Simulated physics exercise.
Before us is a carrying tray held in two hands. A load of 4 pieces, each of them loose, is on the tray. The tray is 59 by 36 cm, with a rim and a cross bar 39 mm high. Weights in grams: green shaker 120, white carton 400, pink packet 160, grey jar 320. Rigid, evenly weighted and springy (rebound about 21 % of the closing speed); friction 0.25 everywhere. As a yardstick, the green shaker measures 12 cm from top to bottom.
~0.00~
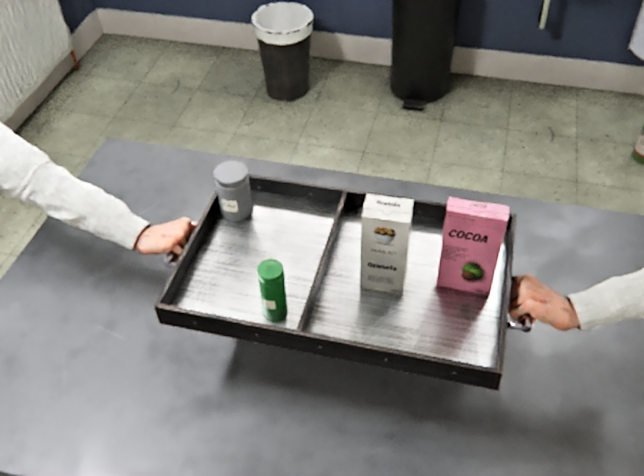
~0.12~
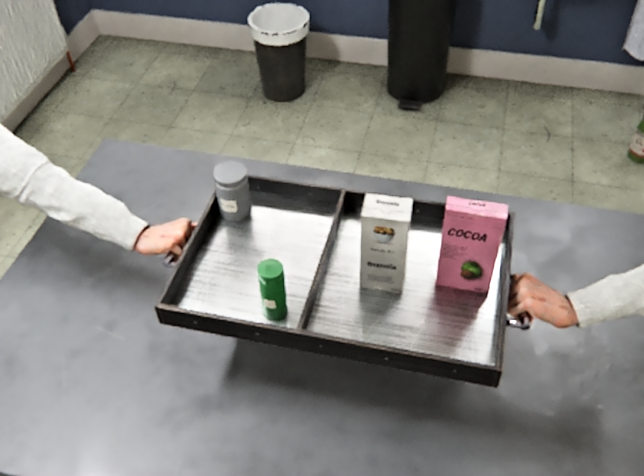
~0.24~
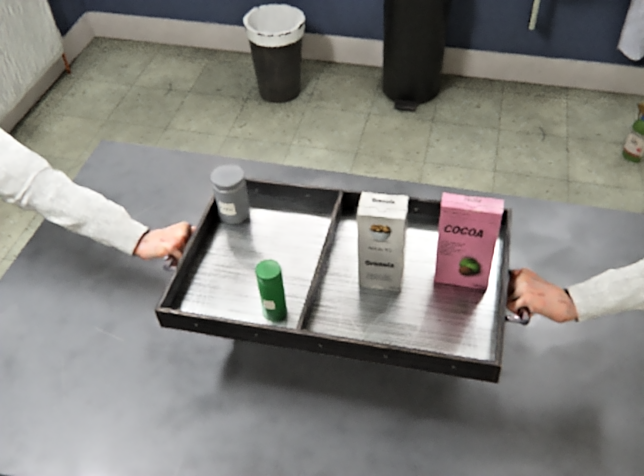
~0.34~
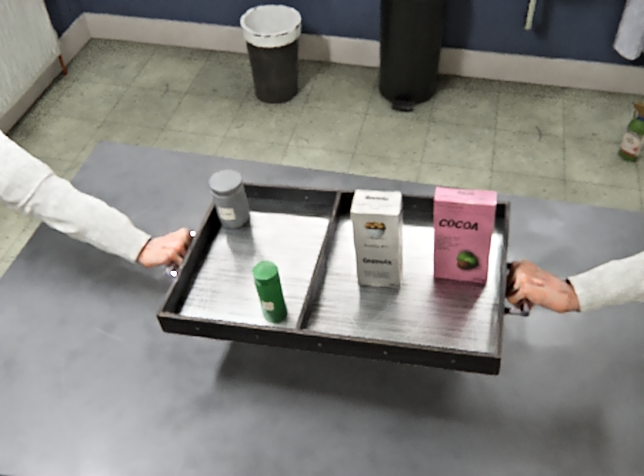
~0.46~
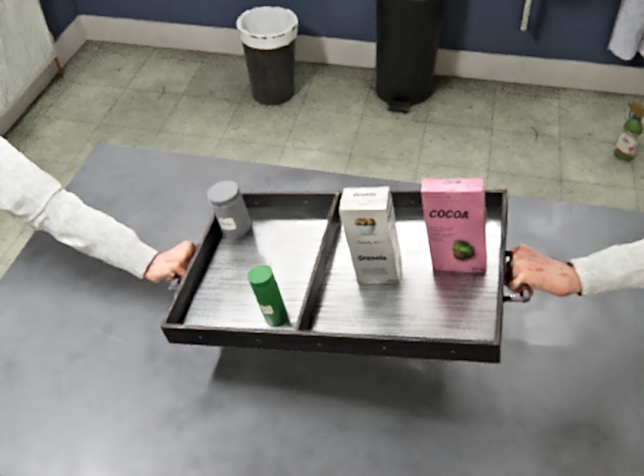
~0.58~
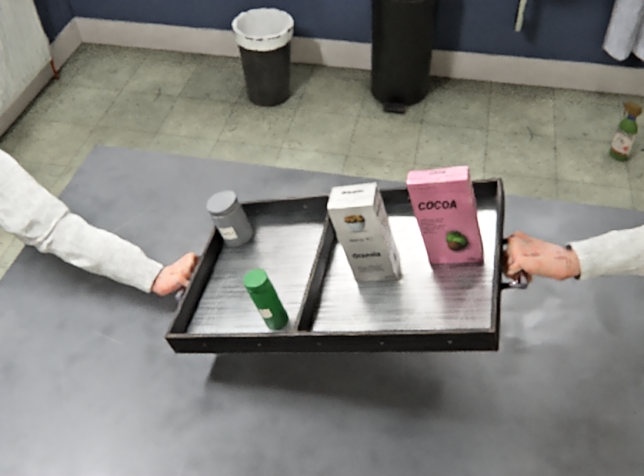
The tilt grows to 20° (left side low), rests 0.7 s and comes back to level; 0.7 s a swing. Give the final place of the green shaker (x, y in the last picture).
Look near (188, 277).
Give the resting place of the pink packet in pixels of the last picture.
At about (330, 205).
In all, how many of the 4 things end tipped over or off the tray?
That comes to 1.
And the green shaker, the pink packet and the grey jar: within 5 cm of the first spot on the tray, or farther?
The green shaker ends elsewhere; the pink packet ends elsewhere; the grey jar keeps its place.
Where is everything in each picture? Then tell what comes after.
In the first picture, tray level; green shaker (273, 291); white carton (386, 246).
In the second picture, tray level; grey jar (233, 191); white carton (385, 245).
In the third picture, tray tilted 2°, left edge down; pink packet (467, 243); grey jar (231, 194).
In the fourth picture, tray tilted 5°, left edge down; white carton (379, 241); pink packet (463, 237).
In the fifth picture, tray tilted 11°, left edge down; grey jar (230, 210); white carton (373, 237).
In the sixth picture, tray tilted 16°, left edge down; green shaker (267, 300); pink packet (447, 218).
By 0.88 s, tray tilted 20°, left edge down; green shaker 5 cm from its spot near (244, 304); pink packet 6 cm from its spot; white carton 6 cm from its spot.
By 1.08 s, tray tilted 20°, left edge down; green shaker 13 cm from its spot near (206, 308); pink packet rocked 10° off its seat; white carton rocked 10° off its seat.
By 1.68 s, tray tilted 17°, left edge down; green shaker rocked 16° off its seat near (182, 304); pink packet rocked 18° off its seat; white carton rocked 11° off its seat.
By 1.98 s, tray tilted 4°, left edge down; green shaker rocked 16° off its seat near (178, 281); pink packet on its side; white carton rocked 6° off its seat.
When it is over (2.9 s), lying over on the tray, pink packet; not toppled but over 5 cm from the start, green shaker and white carton; grey jar within 5 cm of the start. End places, in pixels of the last picture, green shaker near (188, 277).
